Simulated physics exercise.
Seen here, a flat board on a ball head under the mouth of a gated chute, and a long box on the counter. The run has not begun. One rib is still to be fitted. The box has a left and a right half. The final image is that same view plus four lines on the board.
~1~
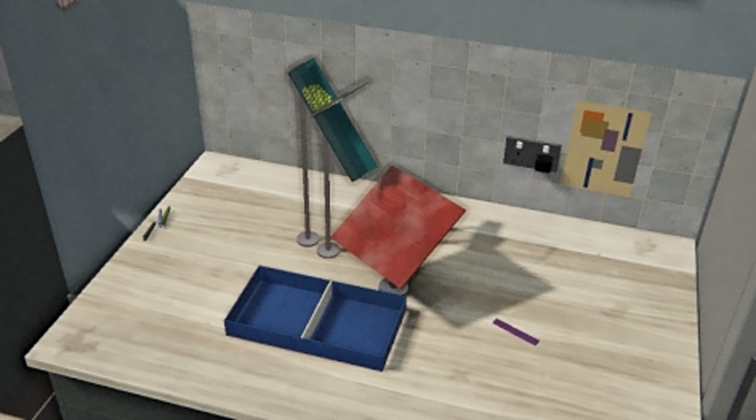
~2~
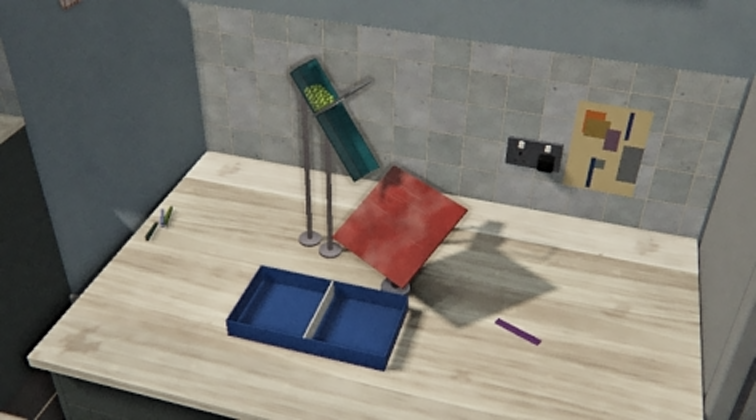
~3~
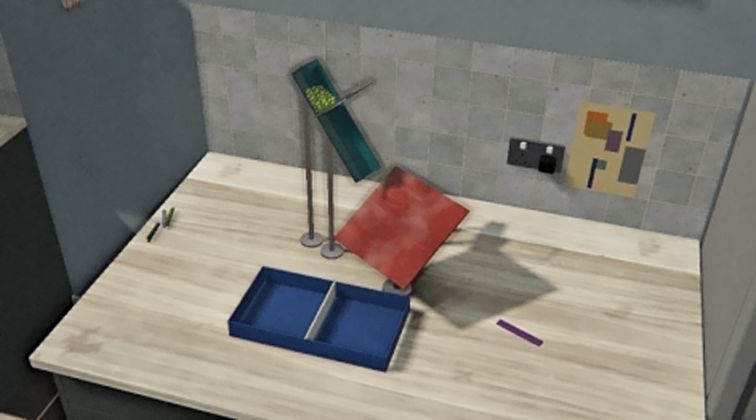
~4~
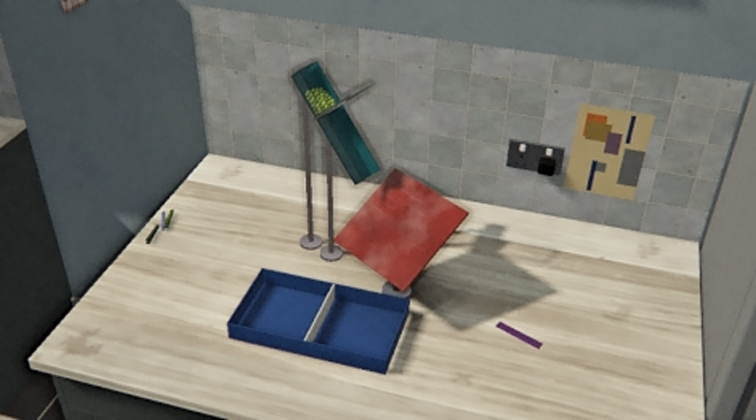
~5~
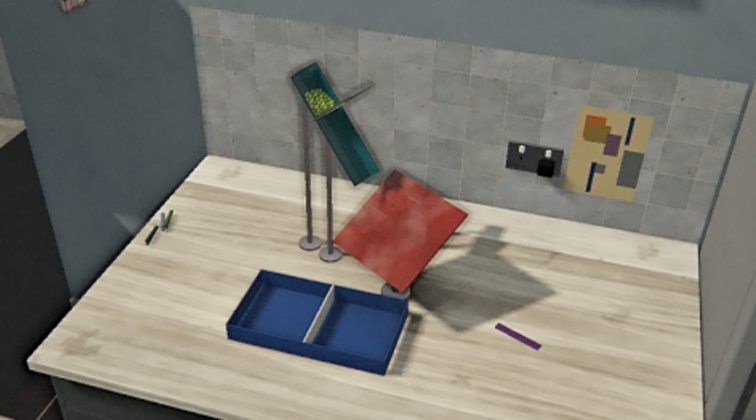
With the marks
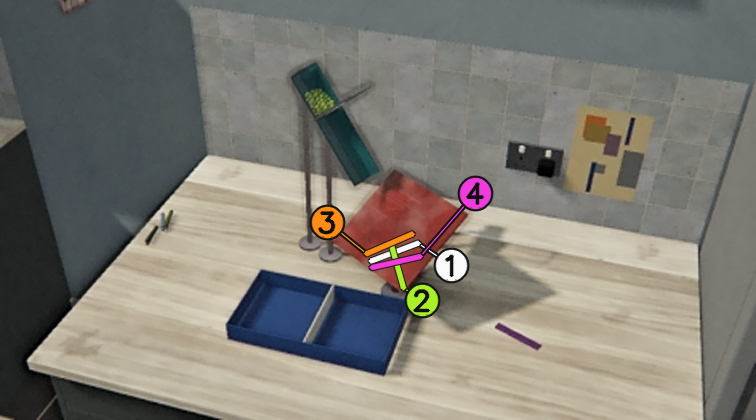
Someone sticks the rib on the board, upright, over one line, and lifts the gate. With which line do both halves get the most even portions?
It is 3.
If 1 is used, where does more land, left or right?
More lands on the right.
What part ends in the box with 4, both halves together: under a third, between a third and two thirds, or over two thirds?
It is over two thirds.
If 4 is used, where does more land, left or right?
The right half.
On the marked copy, line 1 from (418, 243) to (371, 260); line 2 from (391, 245) to (403, 287); line 3 from (412, 234) to (366, 253); line 4 from (420, 256) to (372, 267).
With 1, of what is caught, about a quarter in the left half, most in the right.
With 2, of what is caught, about a quarter in the left half, most in the right.
With 3, of what is caught, about half in the left half, about half in the right.
With 4, of what is caught, a small part in the left half, most in the right.
